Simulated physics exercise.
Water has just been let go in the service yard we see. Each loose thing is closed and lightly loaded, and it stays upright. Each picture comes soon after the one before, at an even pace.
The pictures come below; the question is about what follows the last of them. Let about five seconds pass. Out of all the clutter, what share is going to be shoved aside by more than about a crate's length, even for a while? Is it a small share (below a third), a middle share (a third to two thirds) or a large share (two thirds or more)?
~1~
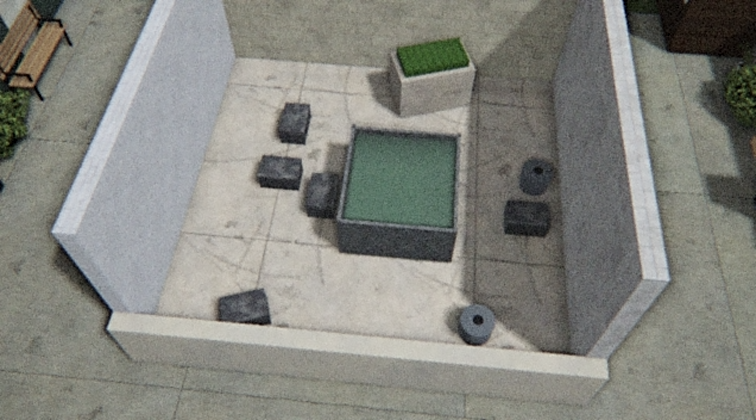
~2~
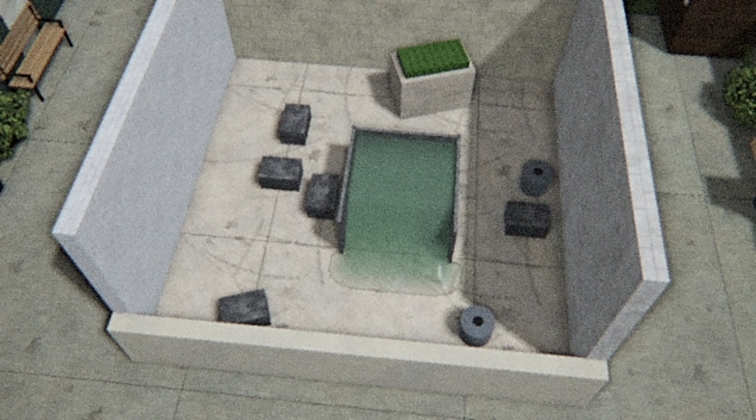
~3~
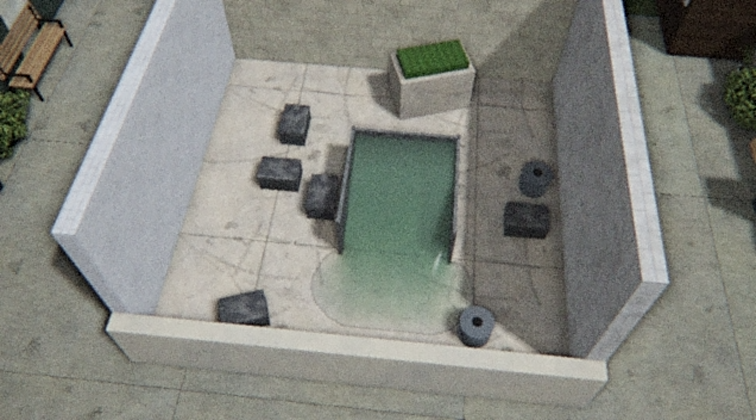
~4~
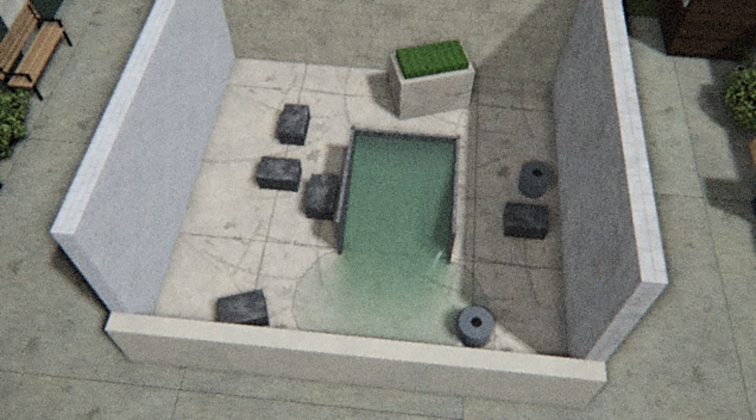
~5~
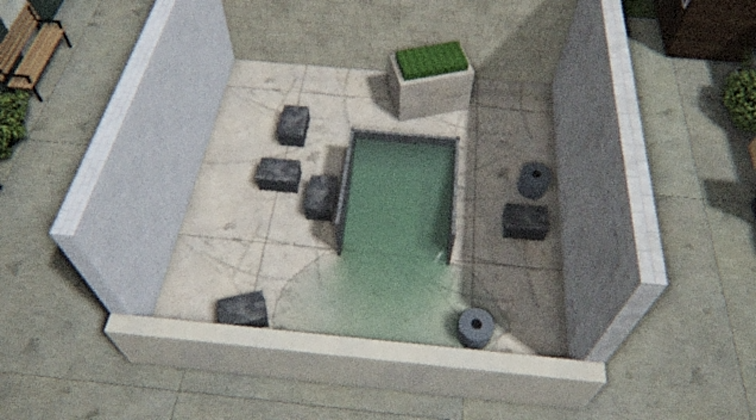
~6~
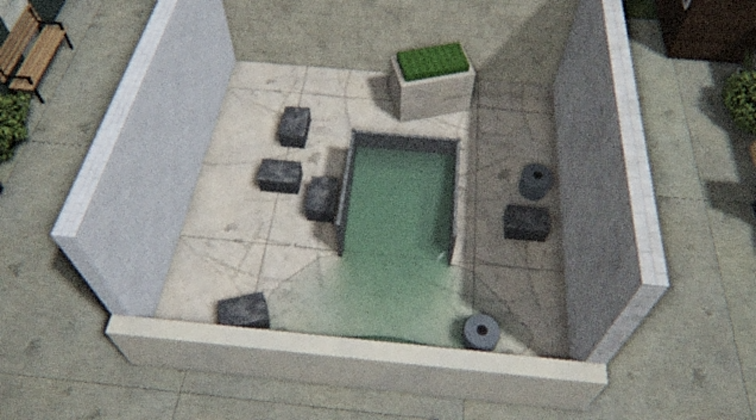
A middle share, a third to two thirds.
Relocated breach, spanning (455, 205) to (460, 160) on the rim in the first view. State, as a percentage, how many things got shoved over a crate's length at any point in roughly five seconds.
Roughly 40 in a hundred.
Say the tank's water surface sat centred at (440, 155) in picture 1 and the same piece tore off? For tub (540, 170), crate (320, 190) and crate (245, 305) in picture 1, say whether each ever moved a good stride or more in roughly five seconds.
Object by object: Over the mark, below the mark, over the mark.
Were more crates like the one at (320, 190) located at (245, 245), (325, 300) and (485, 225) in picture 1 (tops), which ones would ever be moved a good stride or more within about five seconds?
Results - 1: Ends up far away; 2: Ends up far away; 3: Doesn't go far.
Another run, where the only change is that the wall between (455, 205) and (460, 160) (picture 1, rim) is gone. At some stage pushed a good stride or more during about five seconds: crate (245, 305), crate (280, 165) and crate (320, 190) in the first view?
In turn: Stayed short, stayed short, stayed short.
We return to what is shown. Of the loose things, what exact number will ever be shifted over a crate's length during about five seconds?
Count: 4.
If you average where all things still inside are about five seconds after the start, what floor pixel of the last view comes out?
It comes out somewhere near (376, 147).
A moment on, 1 of 7 are well off their spots; 1 afloat.
Next, 2 of 7 are well off their spots; 1 afloat.
Later, 4 of 7 are well off their spots; 0 afloat.
In the end, 4 of 7 are well off their spots, and 4 have been at some point; 1 afloat.
